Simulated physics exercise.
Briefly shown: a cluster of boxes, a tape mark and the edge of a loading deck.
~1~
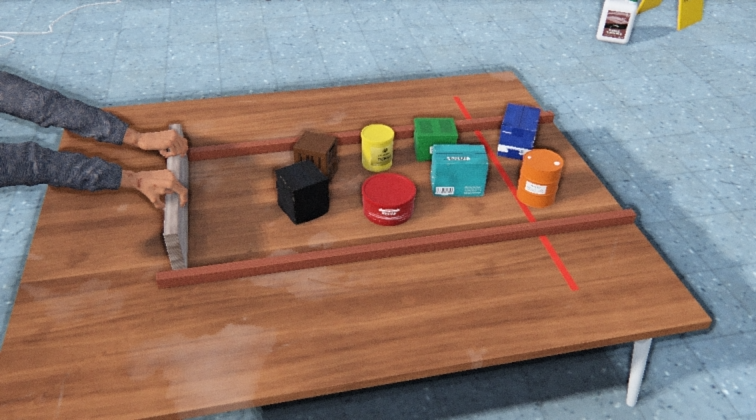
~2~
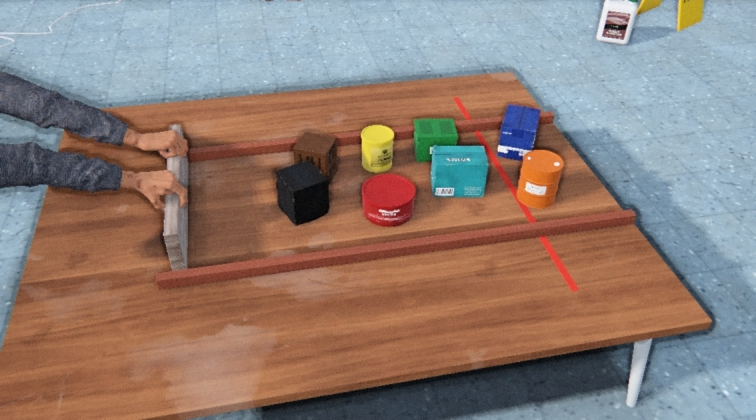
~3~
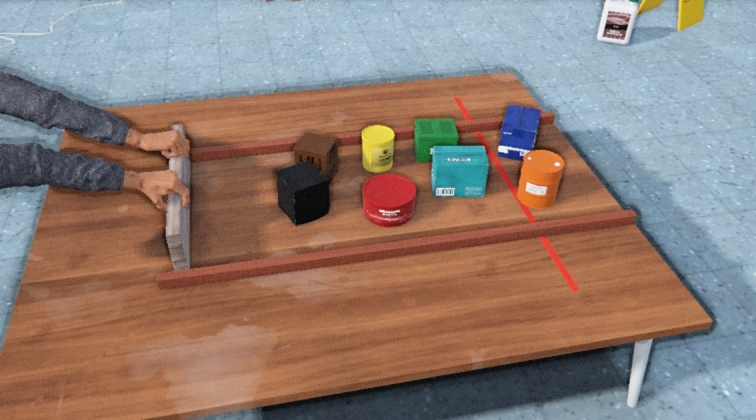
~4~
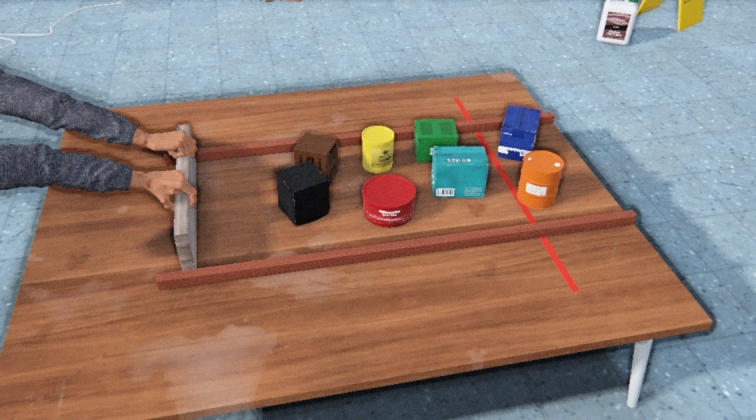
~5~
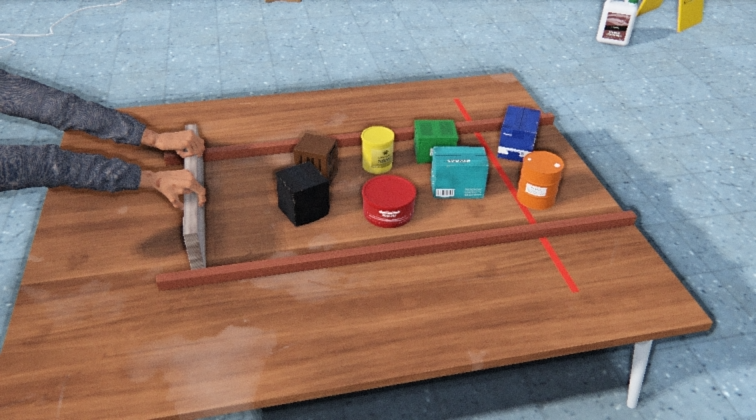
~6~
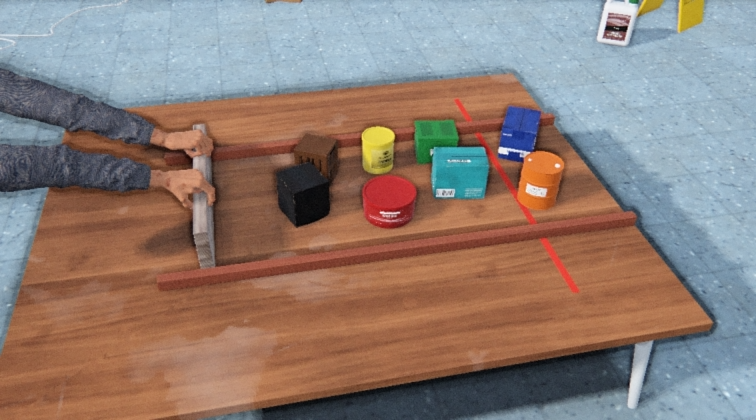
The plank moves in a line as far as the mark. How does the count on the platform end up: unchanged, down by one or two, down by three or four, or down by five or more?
It ends down by one or two.
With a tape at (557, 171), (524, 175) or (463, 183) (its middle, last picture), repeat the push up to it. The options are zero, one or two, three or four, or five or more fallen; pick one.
Well, in the order given, it's 5 or more, three or four and none at all.
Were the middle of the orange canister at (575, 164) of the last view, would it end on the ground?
The orange canister comes down.
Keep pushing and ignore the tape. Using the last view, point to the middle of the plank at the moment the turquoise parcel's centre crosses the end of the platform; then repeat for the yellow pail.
The middle is at (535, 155) when it's the turquoise parcel, and at (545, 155) when it's the yellow pail.
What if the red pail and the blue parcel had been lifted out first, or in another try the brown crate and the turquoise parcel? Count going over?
0 in the first case and 1 in the second.
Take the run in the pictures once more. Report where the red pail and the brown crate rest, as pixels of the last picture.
Final positions - red pail around (579, 181), brown crate around (508, 136).
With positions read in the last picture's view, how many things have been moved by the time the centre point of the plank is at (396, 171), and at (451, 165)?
By then 6, and later 8.
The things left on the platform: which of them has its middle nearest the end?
The one is the green tote.
Soon after, none off yet; blue parcel at rest near (519, 135); orange canister at rest near (540, 181); turquoise parcel at rest near (459, 173).
Then, none off yet; blue parcel at rest near (519, 135); orange canister at rest near (540, 181); turquoise parcel moved about its own width near (485, 161).
By the end, the number that fall off is one or two; fallen, orange canister and blue parcel.
